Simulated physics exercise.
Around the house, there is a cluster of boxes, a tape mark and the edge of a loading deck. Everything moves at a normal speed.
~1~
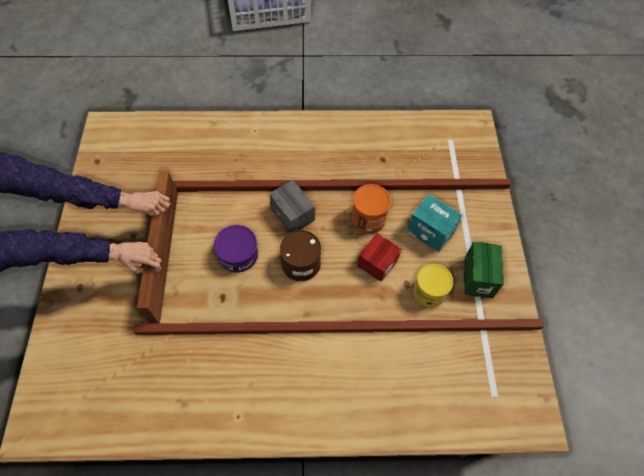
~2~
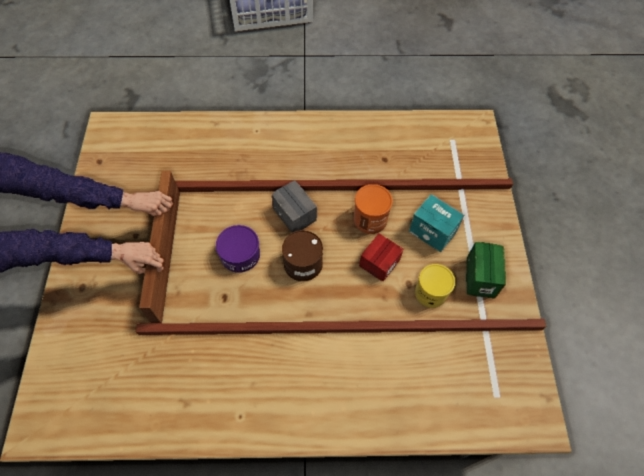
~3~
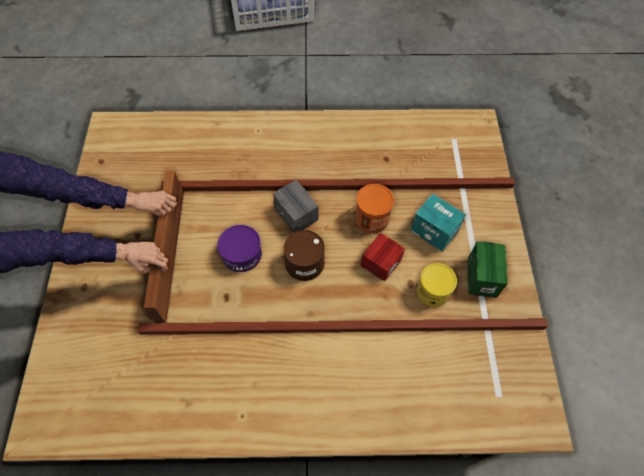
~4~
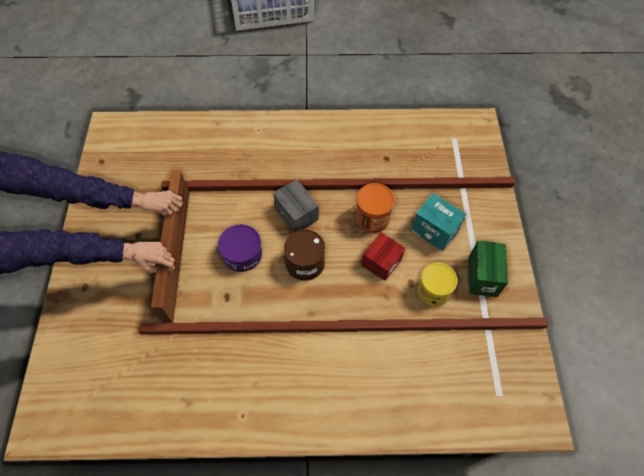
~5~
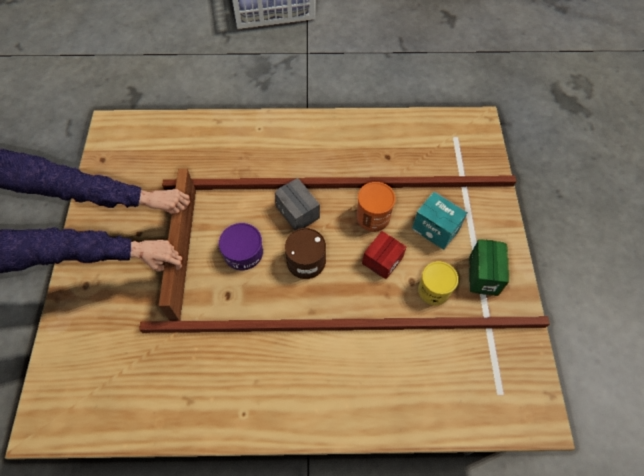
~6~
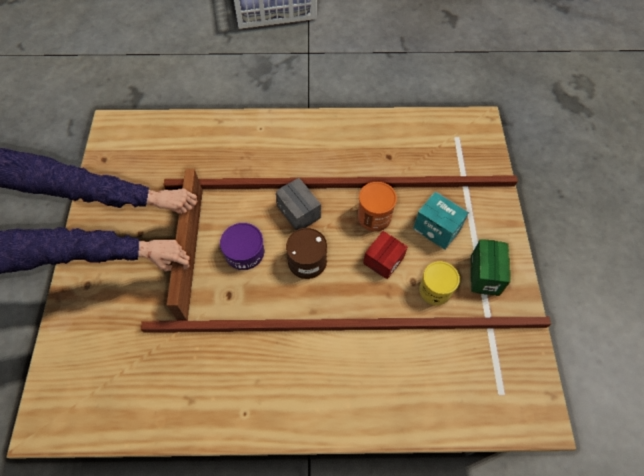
A wooden plank, pushed by two hands, slides slightly right toward unmoving colored boxes and canisters.
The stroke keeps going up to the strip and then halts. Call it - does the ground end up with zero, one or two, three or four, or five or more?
The ground ends up with one or two.
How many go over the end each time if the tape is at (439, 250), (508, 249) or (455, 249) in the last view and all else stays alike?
It would be 0, then 5, then 1.
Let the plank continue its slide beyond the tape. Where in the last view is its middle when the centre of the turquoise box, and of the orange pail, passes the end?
The middle is at (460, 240) when it's the turquoise box, and at (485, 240) when it's the orange pail.
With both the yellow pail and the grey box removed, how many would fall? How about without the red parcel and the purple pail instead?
That makes 1 fallen, then 0 fallen in the other try.
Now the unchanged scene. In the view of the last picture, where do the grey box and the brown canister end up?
Around (487, 207) and around (507, 278).
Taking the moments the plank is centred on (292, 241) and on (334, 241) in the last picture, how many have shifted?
I count 4 first and 5 after.
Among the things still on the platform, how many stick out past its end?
The count would be 3.
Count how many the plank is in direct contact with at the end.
The count comes out at 3.
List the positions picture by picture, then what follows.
In the first picture, green parcel (483, 270); turquoise box (434, 223); yellow pail (432, 287); plank (160, 245); tape (470, 252).
In the second picture, turquoise box (436, 224); grey box (294, 207).
In the third picture, yellow pail (436, 286); red parcel (383, 257).
In the fourth picture, green parcel (487, 269); orange pail (374, 209).
In the fifth picture, turquoise box (439, 221); brown canister (306, 254).
In the sixth picture, green parcel (490, 268); turquoise box (440, 221); yellow pail (438, 284); plank (186, 242); tape (476, 249).
A little later, none off yet; green parcel at rest near (490, 268); turquoise box at rest near (440, 221); yellow pail at rest near (438, 284).
Next, none off yet; green parcel shifted a little near (514, 274); turquoise box shifted about its own width near (496, 228); yellow pail shifted about its own width near (485, 296).
When it is over, the number that fall off is one or two; down, turquoise box and green parcel.
